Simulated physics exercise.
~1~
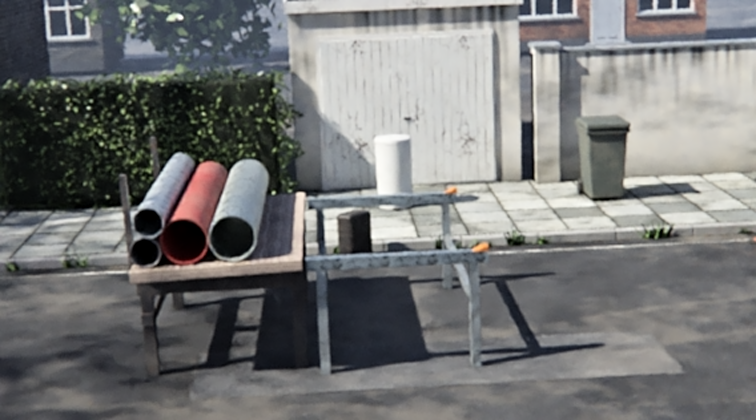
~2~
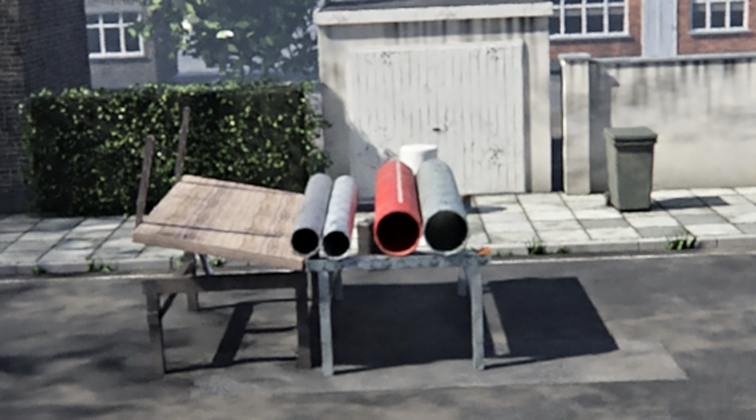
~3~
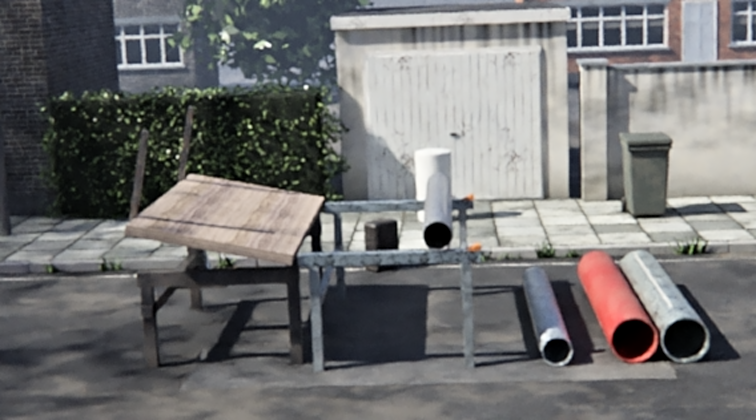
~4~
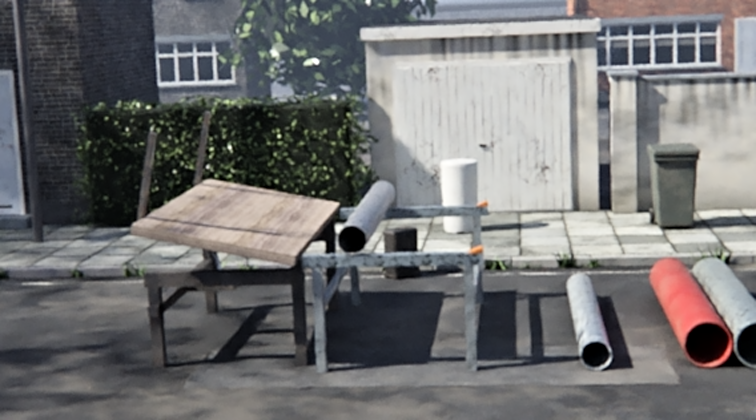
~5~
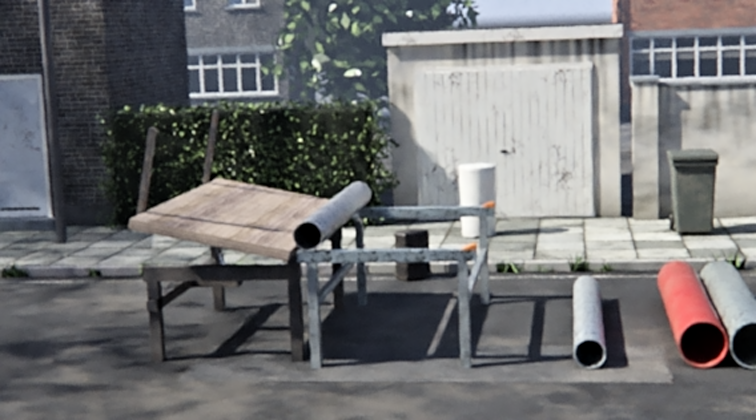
Four pipes roll right off a tilting wooden table, and three end up on the ground.
